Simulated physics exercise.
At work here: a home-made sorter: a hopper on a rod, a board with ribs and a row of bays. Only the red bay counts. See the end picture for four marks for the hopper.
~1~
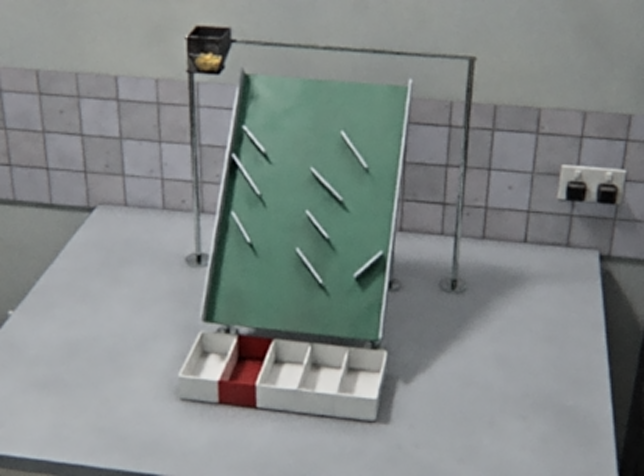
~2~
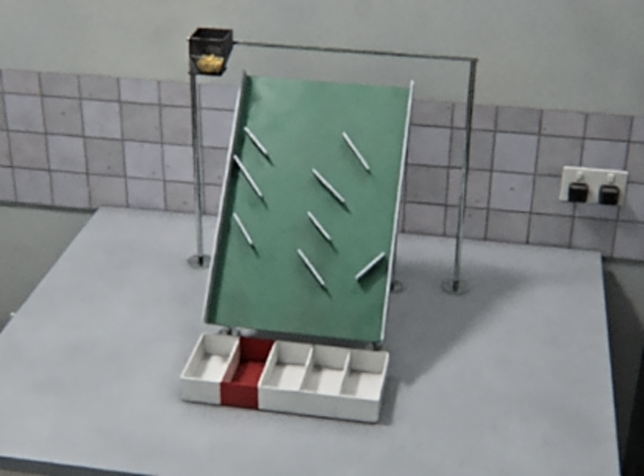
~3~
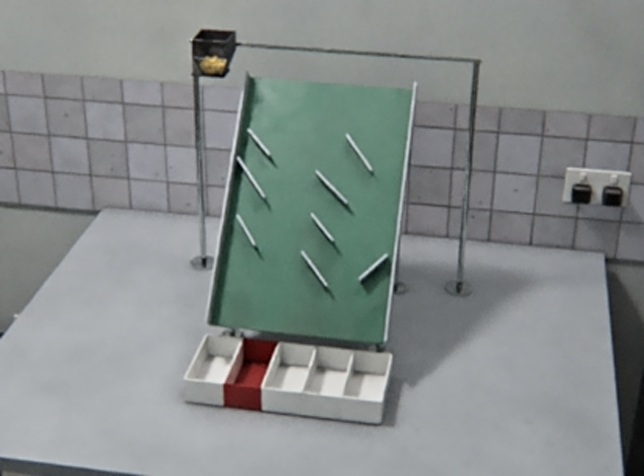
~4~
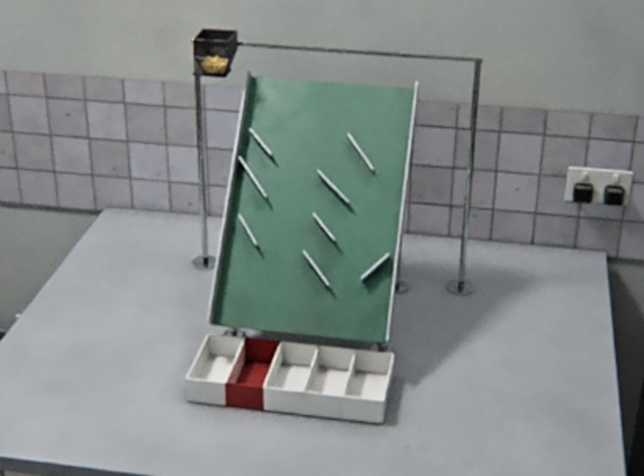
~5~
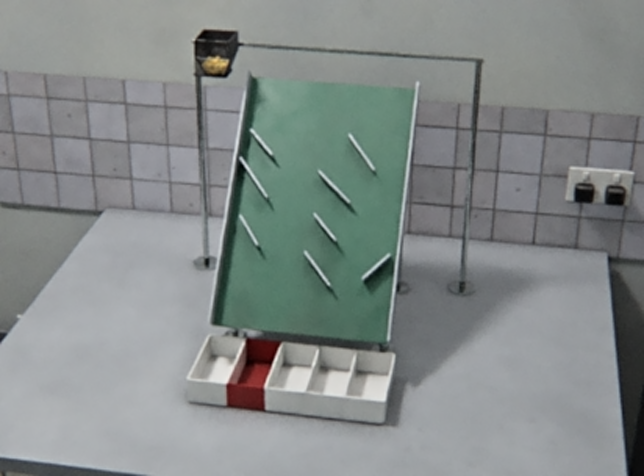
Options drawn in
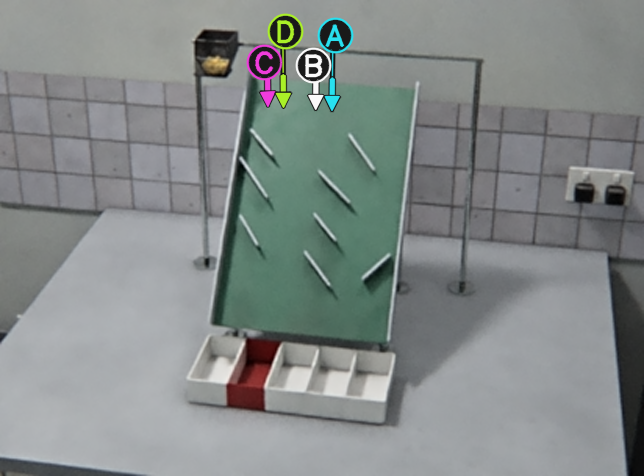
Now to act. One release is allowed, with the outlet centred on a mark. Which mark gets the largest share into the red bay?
The best mark is B.
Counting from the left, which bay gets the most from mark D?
The third.
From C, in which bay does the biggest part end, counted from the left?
The third from the left.
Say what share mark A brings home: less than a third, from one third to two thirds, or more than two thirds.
Mark A gives less than a third.
On the marked copy, mark A meets the board at (332, 105); mark B meets the board at (315, 104); mark C meets the board at (267, 101); mark D meets the board at (283, 102).
With A, close to a quarter in the red bay, close to two thirds in other bays, a small share outside the box.
With B, close to half in the red bay, close to a third in other bays, a small share outside the box.
With C, a small share in the red bay, close to two thirds in other bays, a small share held on the board, a small share outside the box.
With D, close to a quarter in the red bay, close to two thirds in other bays, a small share outside the box.
